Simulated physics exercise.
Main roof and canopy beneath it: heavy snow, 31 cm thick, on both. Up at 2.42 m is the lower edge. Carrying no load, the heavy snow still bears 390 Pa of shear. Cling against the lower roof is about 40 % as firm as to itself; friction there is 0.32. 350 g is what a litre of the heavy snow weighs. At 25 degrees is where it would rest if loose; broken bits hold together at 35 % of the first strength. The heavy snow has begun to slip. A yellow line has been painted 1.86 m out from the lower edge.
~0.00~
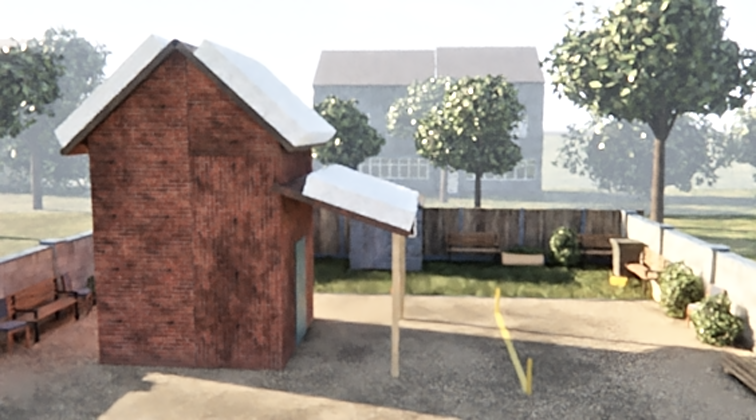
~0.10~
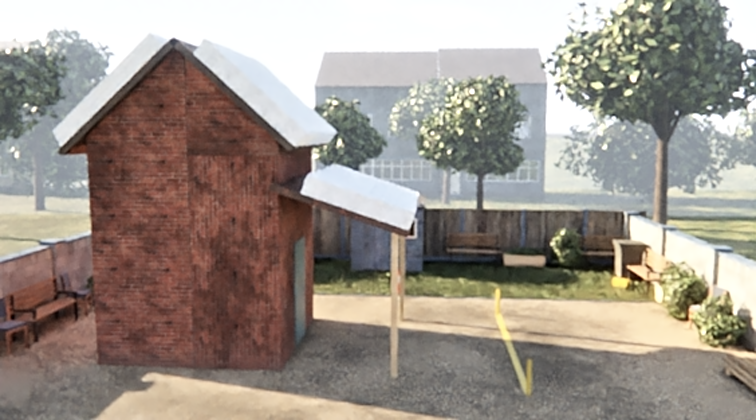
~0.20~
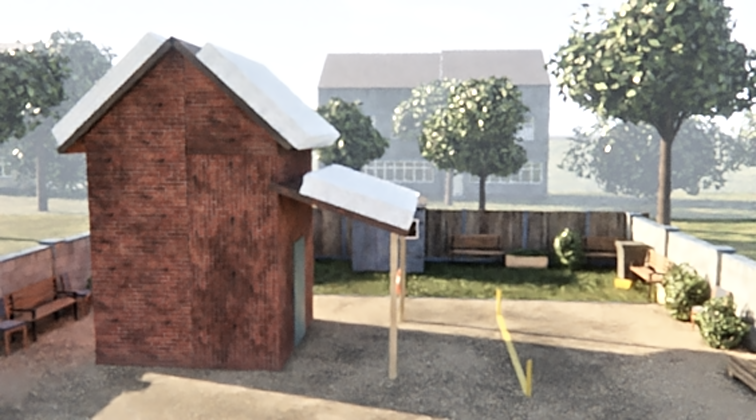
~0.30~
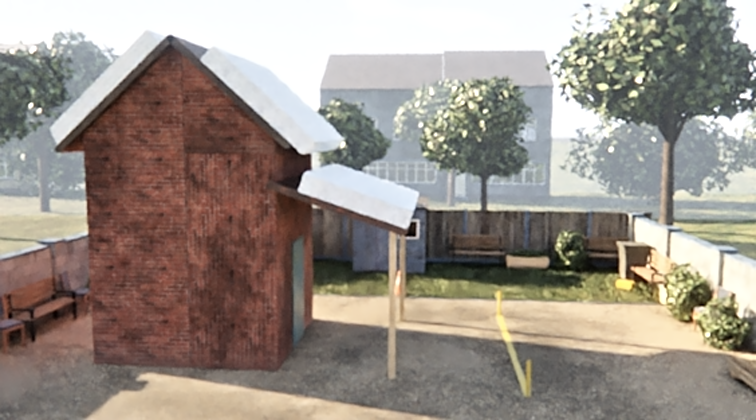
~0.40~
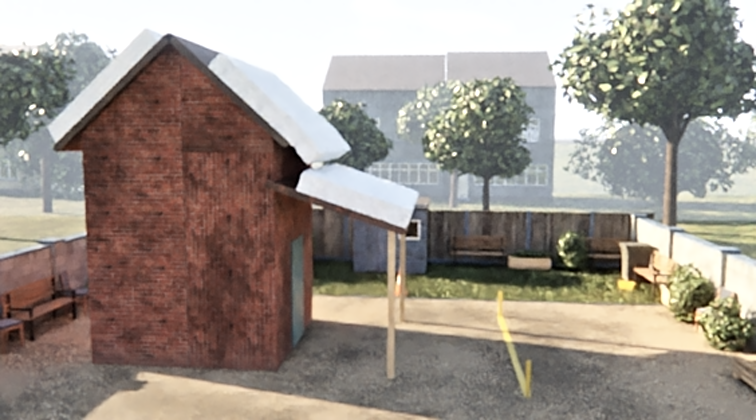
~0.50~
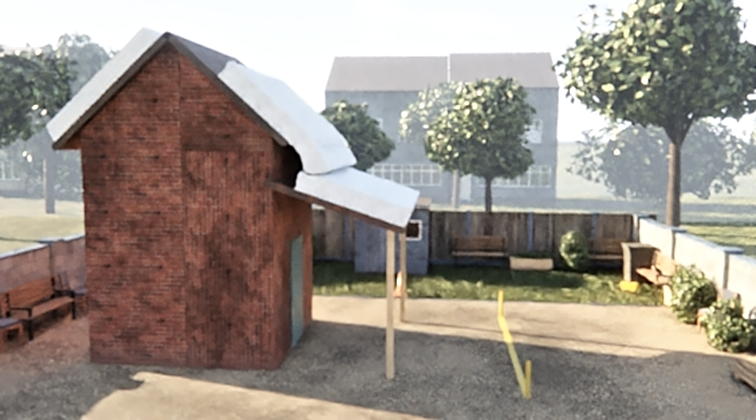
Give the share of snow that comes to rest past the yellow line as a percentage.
Roughly 36 percent.
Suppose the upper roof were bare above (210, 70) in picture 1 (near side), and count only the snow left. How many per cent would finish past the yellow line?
In that case some 30 per cent.
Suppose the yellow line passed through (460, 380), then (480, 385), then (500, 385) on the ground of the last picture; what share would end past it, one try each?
First try around 60 per cent, second around 55 per cent, third around 45 per cent.
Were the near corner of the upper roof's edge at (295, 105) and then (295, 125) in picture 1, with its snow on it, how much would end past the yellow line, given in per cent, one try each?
First try 45 %, second try 40 %.
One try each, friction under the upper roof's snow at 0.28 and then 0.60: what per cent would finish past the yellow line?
Try 1: 30 %; try 2: 20 %.
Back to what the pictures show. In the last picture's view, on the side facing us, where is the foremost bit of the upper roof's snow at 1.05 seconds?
Position: About (415, 200).
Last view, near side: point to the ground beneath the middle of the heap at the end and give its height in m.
You'd find it near (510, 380), piled some 0.4 m high.
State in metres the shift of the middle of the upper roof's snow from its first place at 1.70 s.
4.0 m.
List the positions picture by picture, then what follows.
The first picture shows foremost bit of the heavy snow at (296, 124).
The second picture shows foremost bit of the heavy snow at (296, 124), its middle shifted 3.0 cm, 2 % of it past the upper edge, in one piece.
The third picture shows foremost bit of the heavy snow at (299, 146), its middle shifted 11 cm, 6 % of it past the upper edge, in one piece.
The fourth picture shows foremost bit of the heavy snow at (303, 145), its middle shifted 25 cm, 12 % of it past the upper edge, in one piece.
The fifth picture shows foremost bit of the heavy snow at (310, 141), its middle shifted 44 cm, 21 % of it past the upper edge, cracking.
The sixth picture shows foremost bit of the heavy snow at (319, 156), its middle shifted 69 cm, 33 % of it past the upper edge, cracking.
After 1.05 s, none is below the lower edge and 0 % is past the line.
After 1.70 s, 57 % is below the lower edge and 1 % is past the line.
After 2.35 s, 79 % is below the lower edge and 35 % is past the line.
After 3.00 s, 81 % is below the lower edge and 36 % is past the line.
After 3.40 s, 81 % is below the lower edge and 36 % is past the line.
